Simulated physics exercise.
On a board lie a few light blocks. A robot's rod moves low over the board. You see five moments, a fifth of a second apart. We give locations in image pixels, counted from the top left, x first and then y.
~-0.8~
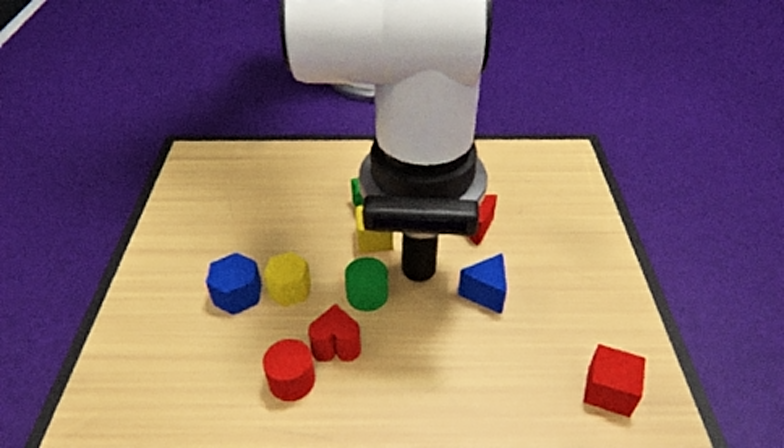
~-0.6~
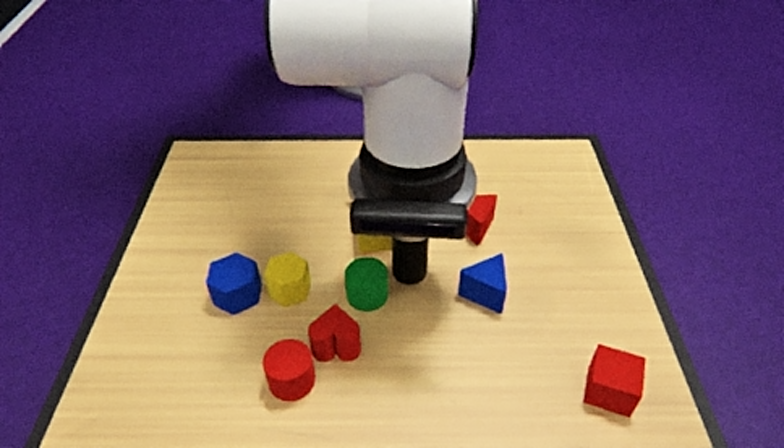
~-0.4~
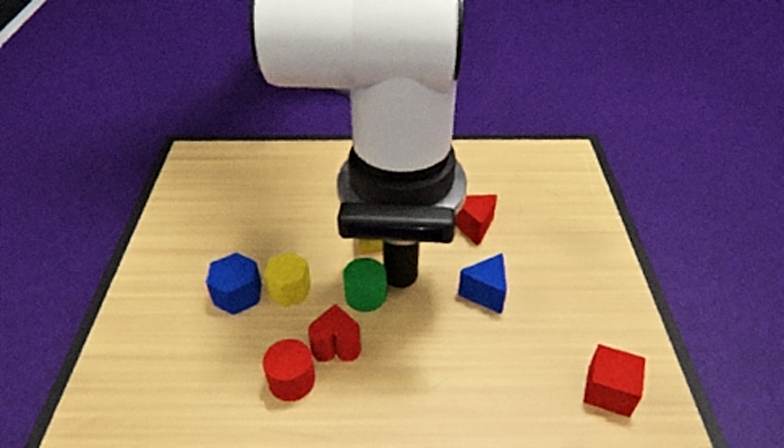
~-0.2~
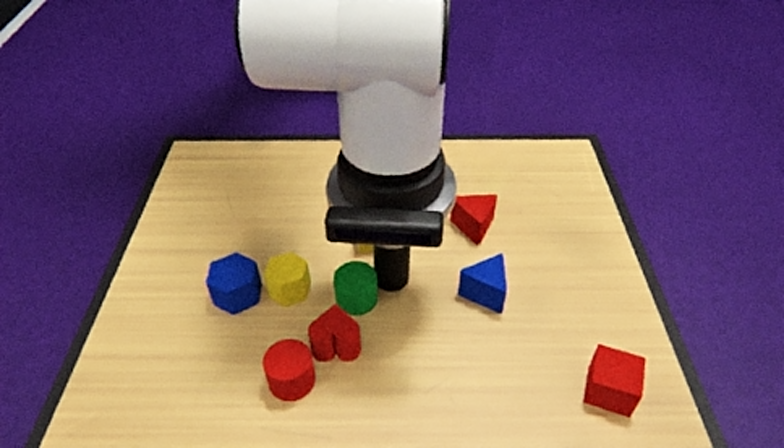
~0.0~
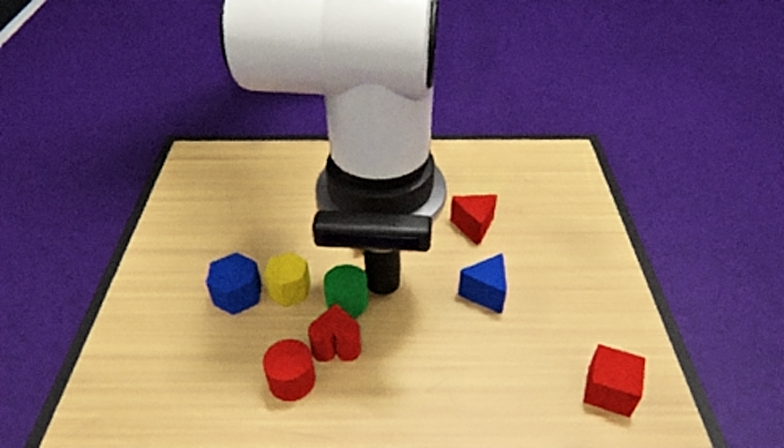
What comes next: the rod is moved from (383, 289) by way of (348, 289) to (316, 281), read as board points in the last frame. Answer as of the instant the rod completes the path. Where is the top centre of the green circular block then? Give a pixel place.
Expect it around (307, 291).
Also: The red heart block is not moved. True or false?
True.
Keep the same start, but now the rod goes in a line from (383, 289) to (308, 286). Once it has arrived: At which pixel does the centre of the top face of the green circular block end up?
I predict (303, 295).
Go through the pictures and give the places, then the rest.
Rod tip at (419, 270); block tops, blue hexagonal block at (231, 272); yellow hexagonal block at (286, 267); red heart block at (334, 324); green circular block at (366, 272), in the first picture.
Rod at (410, 273); blocks unchanged, in the second picture.
Rod at (401, 276); blocks unchanged, in the third picture.
Rod at (392, 279); green circular block at (355, 276), in the fourth picture.
Rod at (383, 283); blue hexagonal block at (231, 272); yellow hexagonal block at (286, 267); red heart block at (334, 324); green circular block at (345, 280), in the fifth picture.
On the path given first. Halfway along, rod at (347, 283); yellow hexagonal block at (283, 267); green circular block at (314, 289).
At the end, rod at (315, 275); blue hexagonal block at (226, 272); yellow hexagonal block at (272, 266), turned 15° clockwise; red heart block in place; green circular block at (307, 291).
